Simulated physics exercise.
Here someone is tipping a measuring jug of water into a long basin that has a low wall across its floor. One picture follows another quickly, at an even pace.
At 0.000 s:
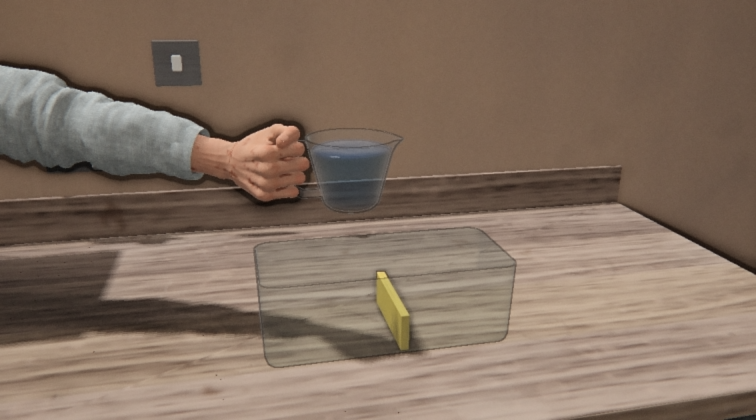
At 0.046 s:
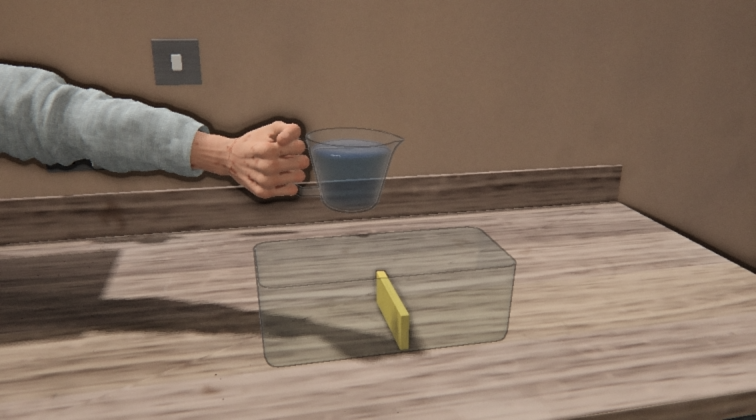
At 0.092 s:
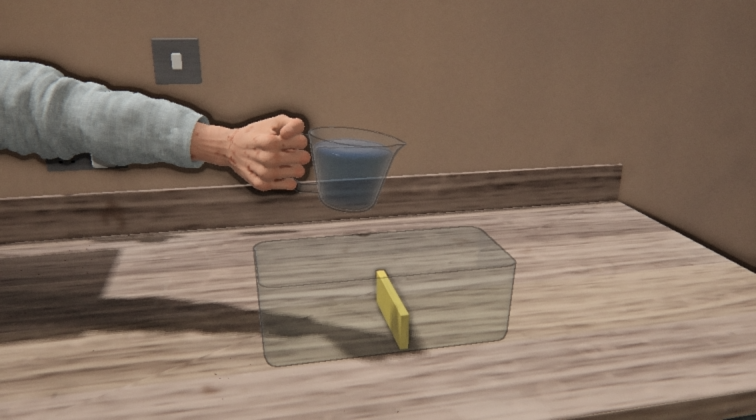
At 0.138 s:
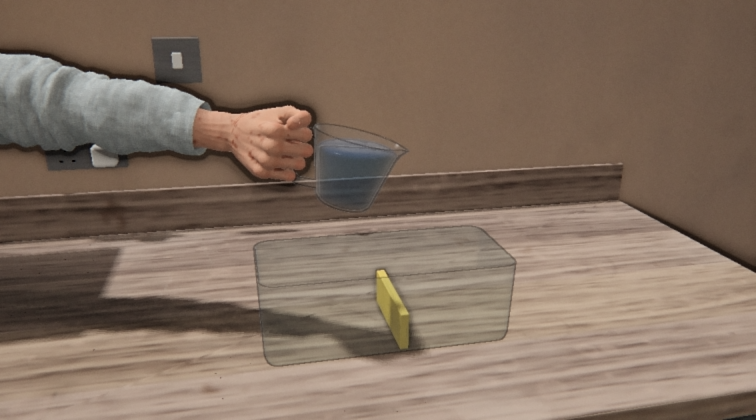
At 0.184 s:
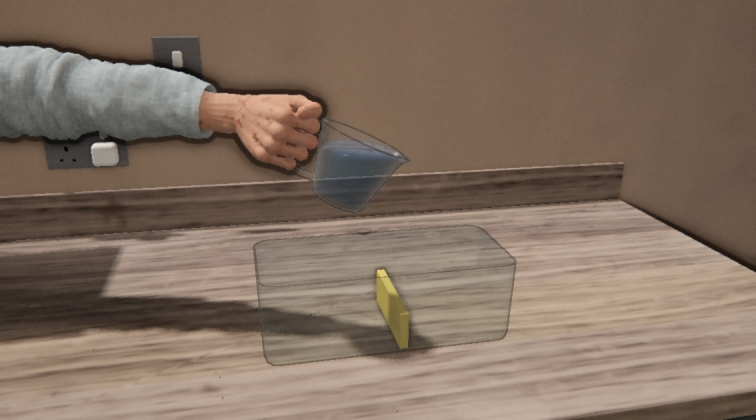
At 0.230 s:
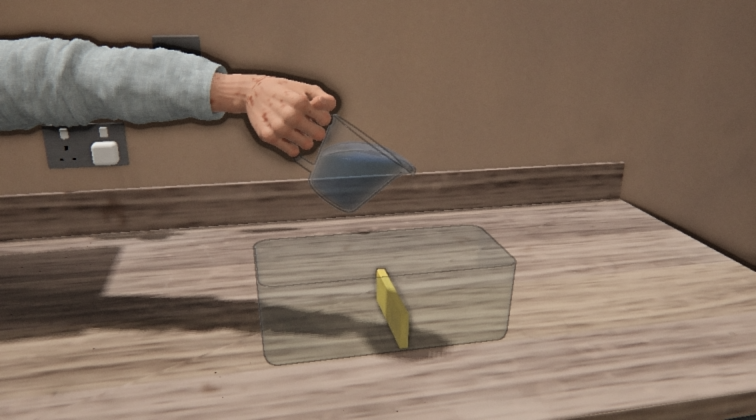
A hand tilting a clear jug of blue water rightward above a transparent basin with a low yellow wall on a wooden counter.
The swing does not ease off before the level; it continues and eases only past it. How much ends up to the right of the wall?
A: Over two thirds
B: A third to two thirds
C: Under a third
A, over two thirds.
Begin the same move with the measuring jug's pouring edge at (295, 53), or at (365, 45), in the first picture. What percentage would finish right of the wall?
5 %, 65 %.
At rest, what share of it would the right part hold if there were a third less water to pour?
It comes to 90 per cent or so.
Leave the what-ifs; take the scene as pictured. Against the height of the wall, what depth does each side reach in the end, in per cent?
About 0 left, about 40 right.
Then, 0.49 s in, the tilt is 106° and 23 per cent is still to pour, 0 is left of the wall and 52 right of it.
Then, 0.68 s in, the tilt is 115° and 0 per cent is still to pour, 6 is left of the wall and 89 right of it.
Then, 0.88 s in, the tilt is 115° and 0 per cent is still to pour, 8 is left of the wall and 89 right of it.
Then, 1.10 s in, the tilt is 115° and 0 per cent is still to pour, 9 is left of the wall and 89 right of it.
Finally, 9 per cent lies left of the wall, 89 right of it and 3 outside.
